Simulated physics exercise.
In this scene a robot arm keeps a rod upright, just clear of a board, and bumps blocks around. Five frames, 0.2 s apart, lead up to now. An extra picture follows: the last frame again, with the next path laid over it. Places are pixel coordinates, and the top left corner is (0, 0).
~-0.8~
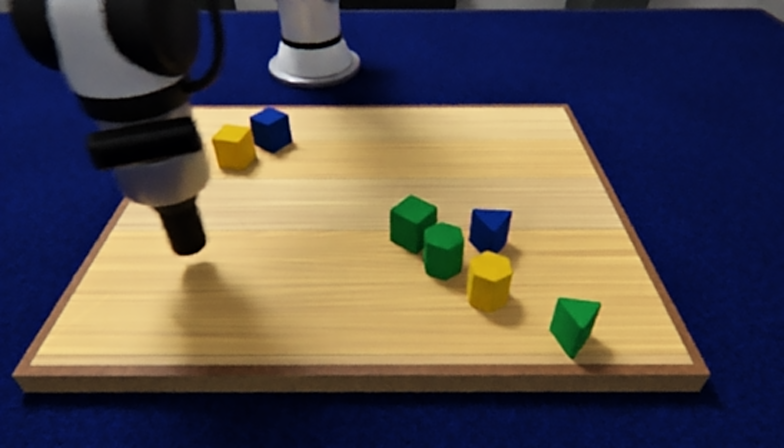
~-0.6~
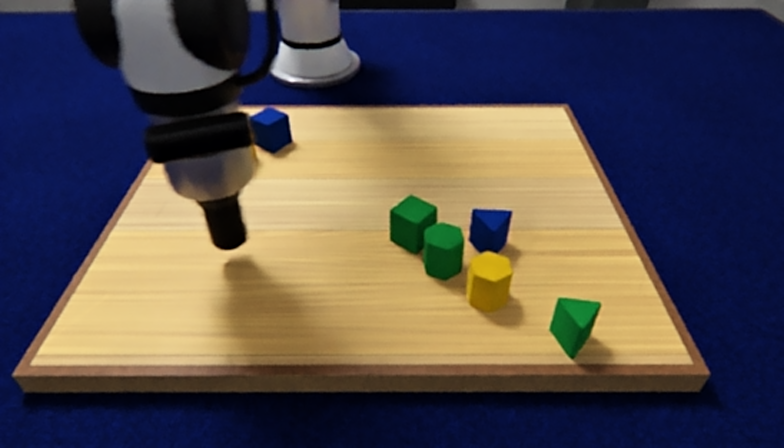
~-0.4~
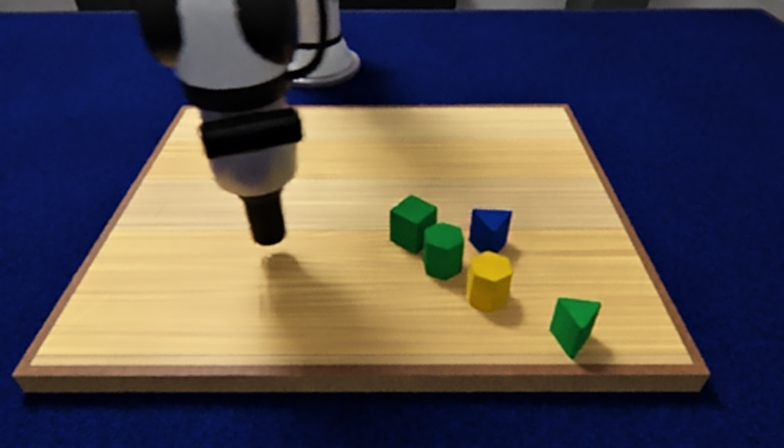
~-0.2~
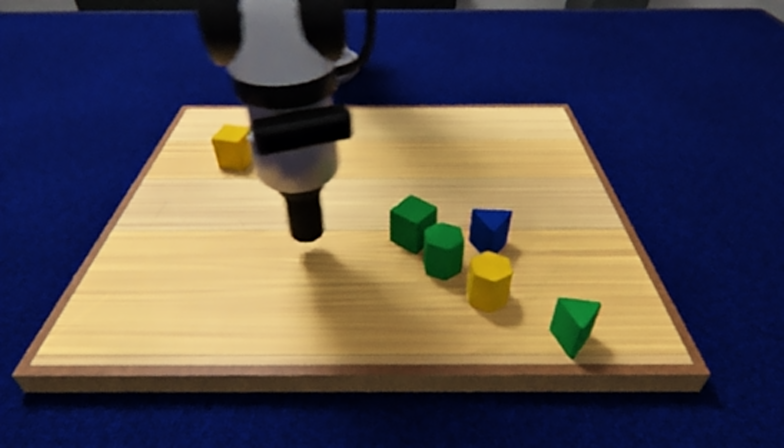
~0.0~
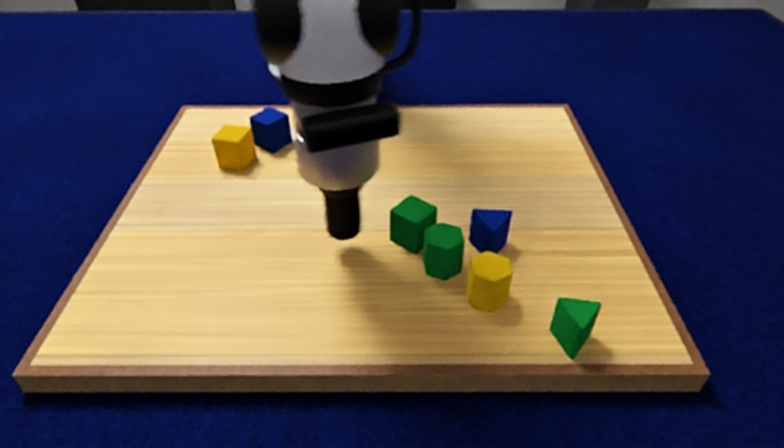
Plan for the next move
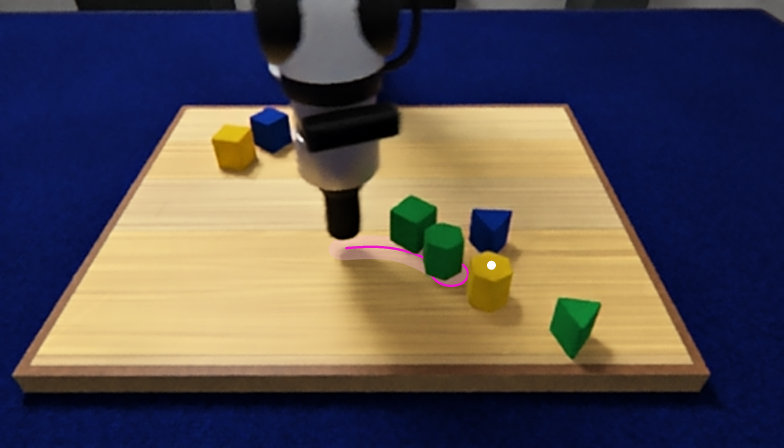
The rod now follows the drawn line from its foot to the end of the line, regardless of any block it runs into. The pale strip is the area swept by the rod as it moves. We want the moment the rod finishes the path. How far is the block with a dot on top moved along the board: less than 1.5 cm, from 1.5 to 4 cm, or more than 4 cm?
Net shift: 1.5 to 4 cm.
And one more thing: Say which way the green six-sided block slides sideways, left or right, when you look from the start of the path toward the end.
Sideways, to the right.
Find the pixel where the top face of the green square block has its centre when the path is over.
The point I'd pick in the picture is (438, 205).
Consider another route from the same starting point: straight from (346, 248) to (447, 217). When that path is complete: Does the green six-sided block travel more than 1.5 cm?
No
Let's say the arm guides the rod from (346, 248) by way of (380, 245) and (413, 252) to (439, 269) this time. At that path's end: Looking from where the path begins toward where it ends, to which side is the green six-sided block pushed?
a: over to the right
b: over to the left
My pick is a.
The line goes from (346, 248) by way of (383, 247) and (419, 255) to (450, 273); the dot is on the yellow six-sided block.
On the path given first. One third of the way, rod (383, 230); green square block (421, 207).
Two thirds of the way, rod (420, 238); green square block (438, 205); green six-sided block (455, 238).
At the end, rod (451, 255); green square block (438, 205); green six-sided block (490, 256); yellow six-sided block (517, 280); blue three-sided block unmoved.
